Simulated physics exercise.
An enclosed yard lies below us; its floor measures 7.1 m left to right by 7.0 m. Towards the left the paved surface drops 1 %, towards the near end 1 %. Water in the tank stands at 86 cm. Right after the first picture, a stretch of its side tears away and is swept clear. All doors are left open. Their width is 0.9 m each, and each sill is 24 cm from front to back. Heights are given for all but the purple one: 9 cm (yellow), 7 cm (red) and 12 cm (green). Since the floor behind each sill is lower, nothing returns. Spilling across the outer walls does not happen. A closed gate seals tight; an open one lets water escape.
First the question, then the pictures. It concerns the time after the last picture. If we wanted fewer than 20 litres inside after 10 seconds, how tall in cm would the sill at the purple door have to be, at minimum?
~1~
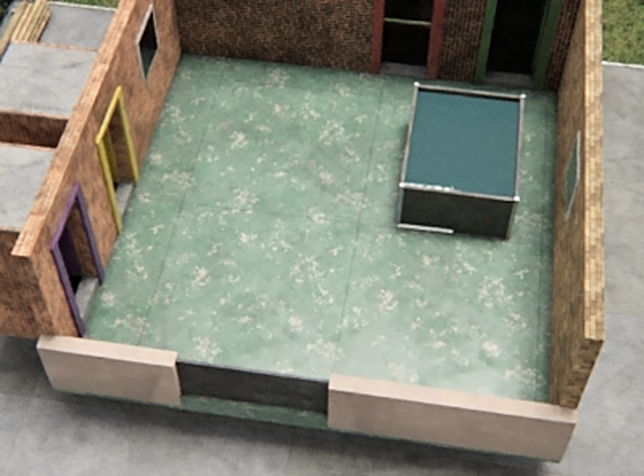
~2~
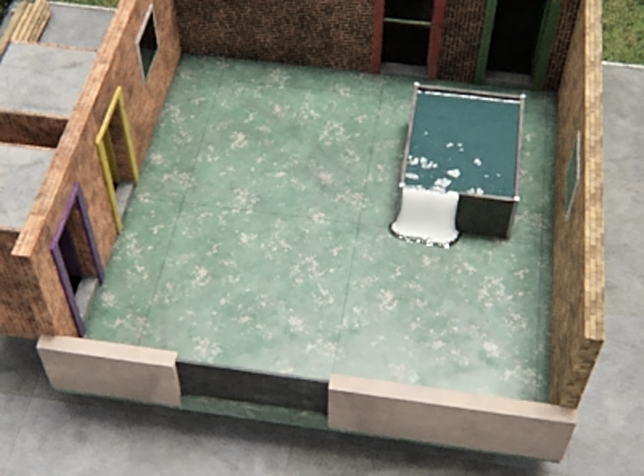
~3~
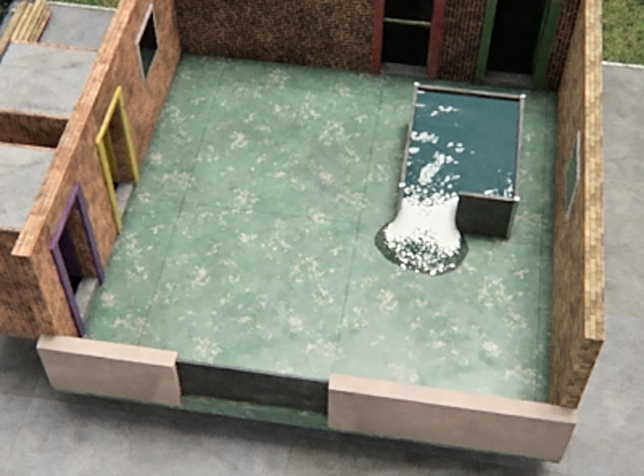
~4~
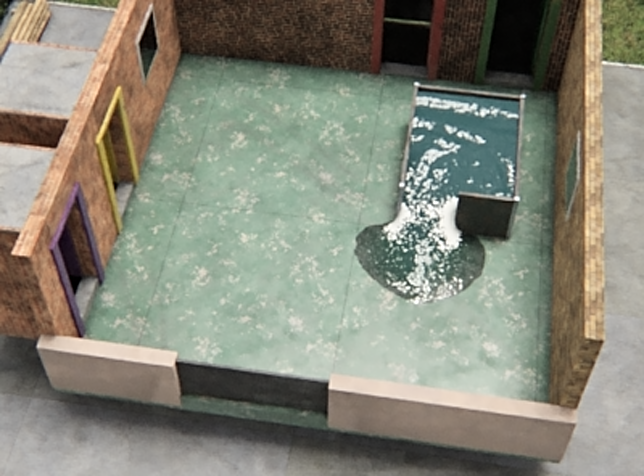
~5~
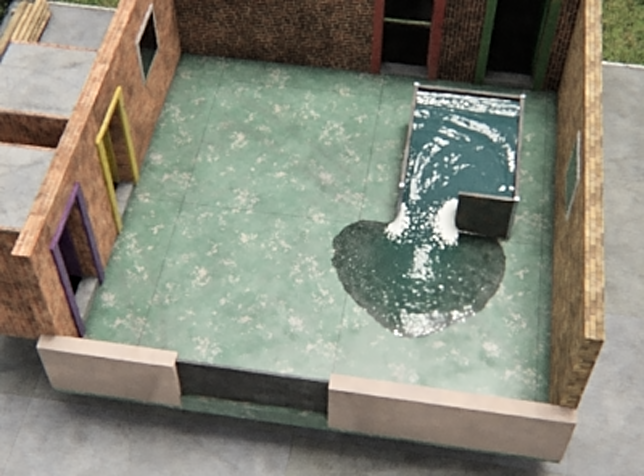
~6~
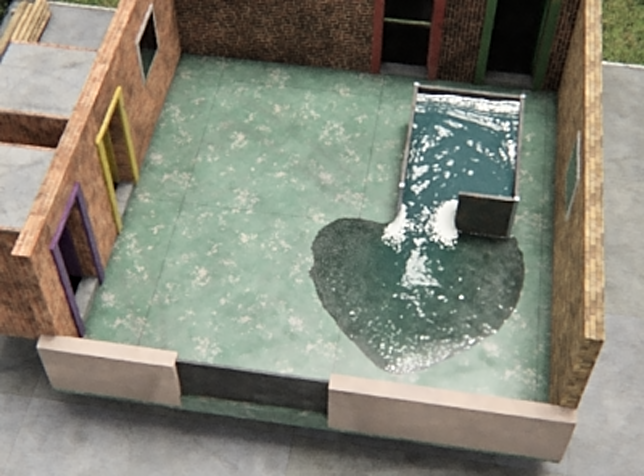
It would need to be around 21.5 cm tall.
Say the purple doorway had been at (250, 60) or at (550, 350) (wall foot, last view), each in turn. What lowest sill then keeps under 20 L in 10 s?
Around 7.5 and 10.0 cm respectively.
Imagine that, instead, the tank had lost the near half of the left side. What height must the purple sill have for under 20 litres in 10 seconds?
A minimum of about 18 cm.
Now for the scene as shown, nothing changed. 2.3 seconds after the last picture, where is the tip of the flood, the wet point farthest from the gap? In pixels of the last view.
Lab note: Front tip approx. (71, 368).
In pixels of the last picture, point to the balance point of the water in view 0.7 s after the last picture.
(441, 222).
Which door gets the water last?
It's the red one.
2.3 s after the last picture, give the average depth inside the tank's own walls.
About 39 centimetres on average.
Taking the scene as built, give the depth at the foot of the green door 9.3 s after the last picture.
Depth: Near 6.0 cm.
Then, 0.7 s after the last picture water covers 30 % of the floor, deepest (49 cm) near (418, 229); it has not reached the purple door.
Then, 2.3 s after the last picture water covers 40 % of the floor, deepest (38 cm) near (71, 368); 22 cm at the purple door, 0 litres in over its 21 cm sill.
Then, 9.3 s after the last picture water covers 95 % of the floor, deepest (20 cm) near (71, 368); 18 cm at the purple door, 22 litres in over its 21 cm sill.
At the purple door as built, the water peaked near 26 cm, 2.9 s after the last picture.
With a sill of 20 cm, 30 litres would have come in within the 10 s; with 23.5 cm, 10 litres. So under 20 litres takes about 21.5 cm.
